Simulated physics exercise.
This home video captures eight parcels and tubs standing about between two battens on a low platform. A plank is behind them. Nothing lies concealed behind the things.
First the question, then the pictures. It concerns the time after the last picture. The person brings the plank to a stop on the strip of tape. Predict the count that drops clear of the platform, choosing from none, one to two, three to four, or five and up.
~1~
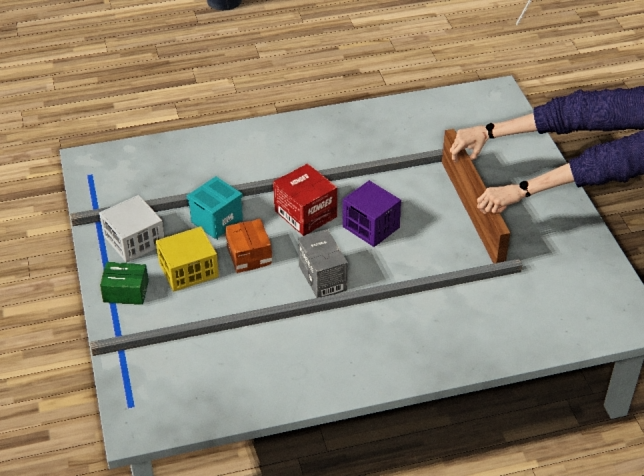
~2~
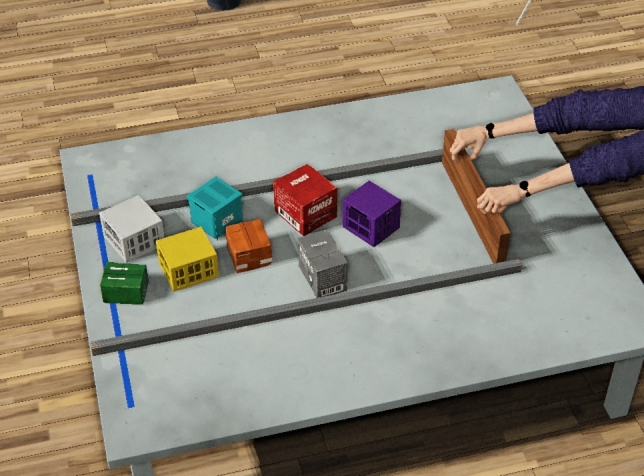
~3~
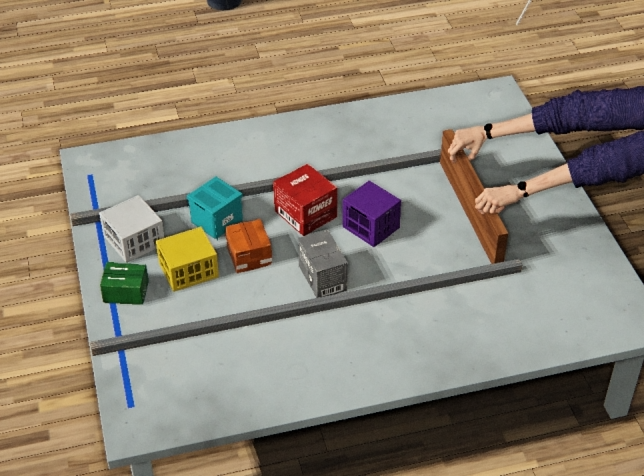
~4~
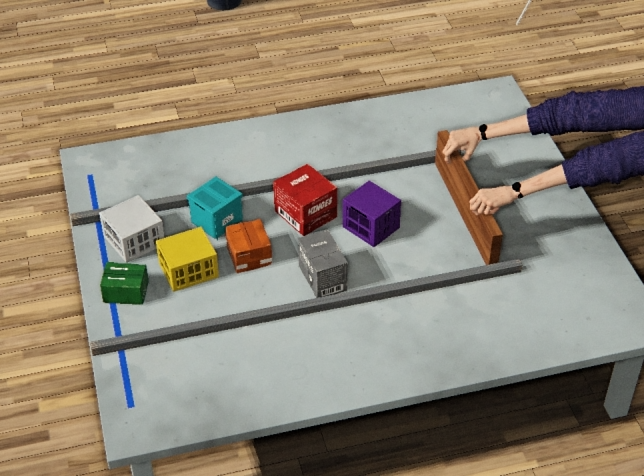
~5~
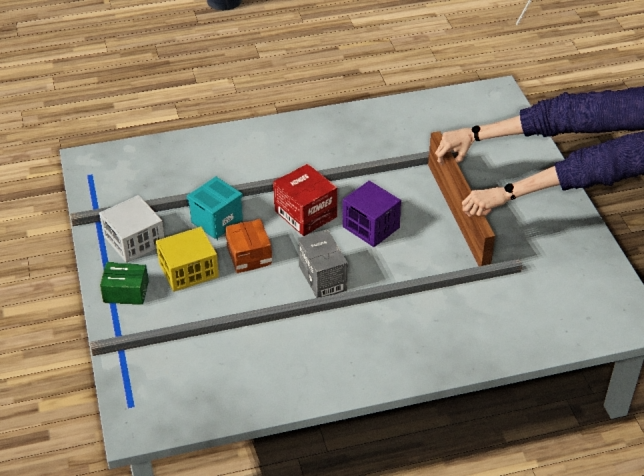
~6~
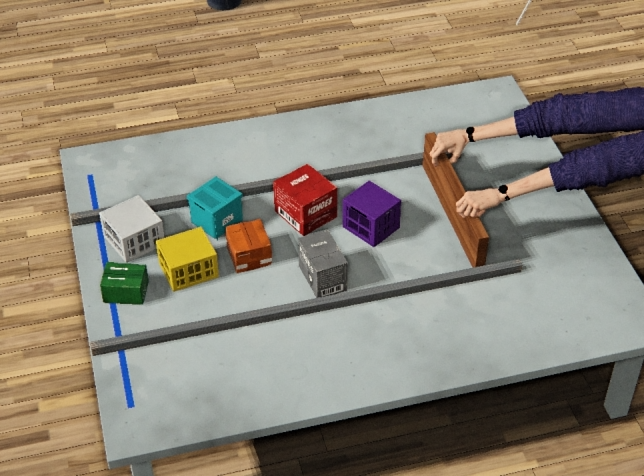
Count: Five plus.
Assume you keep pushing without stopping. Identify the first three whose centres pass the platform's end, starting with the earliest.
Order, earliest first: The green parcel, then the white crate, then the yellow crate.
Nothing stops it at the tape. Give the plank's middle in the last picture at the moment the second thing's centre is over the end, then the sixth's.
About (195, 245) and about (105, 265).
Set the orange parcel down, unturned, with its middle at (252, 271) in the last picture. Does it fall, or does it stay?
It goes off the edge.
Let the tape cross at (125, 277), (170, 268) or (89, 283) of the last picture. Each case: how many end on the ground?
5, 3, 8.
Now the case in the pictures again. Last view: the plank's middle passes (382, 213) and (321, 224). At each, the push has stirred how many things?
The count reaches 1 first and 3 second.
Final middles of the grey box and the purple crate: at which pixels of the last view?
In order, first (96, 306), then (85, 262).
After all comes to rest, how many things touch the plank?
The count is 3.
Early on, none off yet; green parcel at rest near (125, 283); white crate at rest near (133, 229); yellow crate at rest near (188, 259).
Finally, the number that fall off is five or more; lost, orange parcel, turquoise tote, yellow crate, white crate and green parcel.
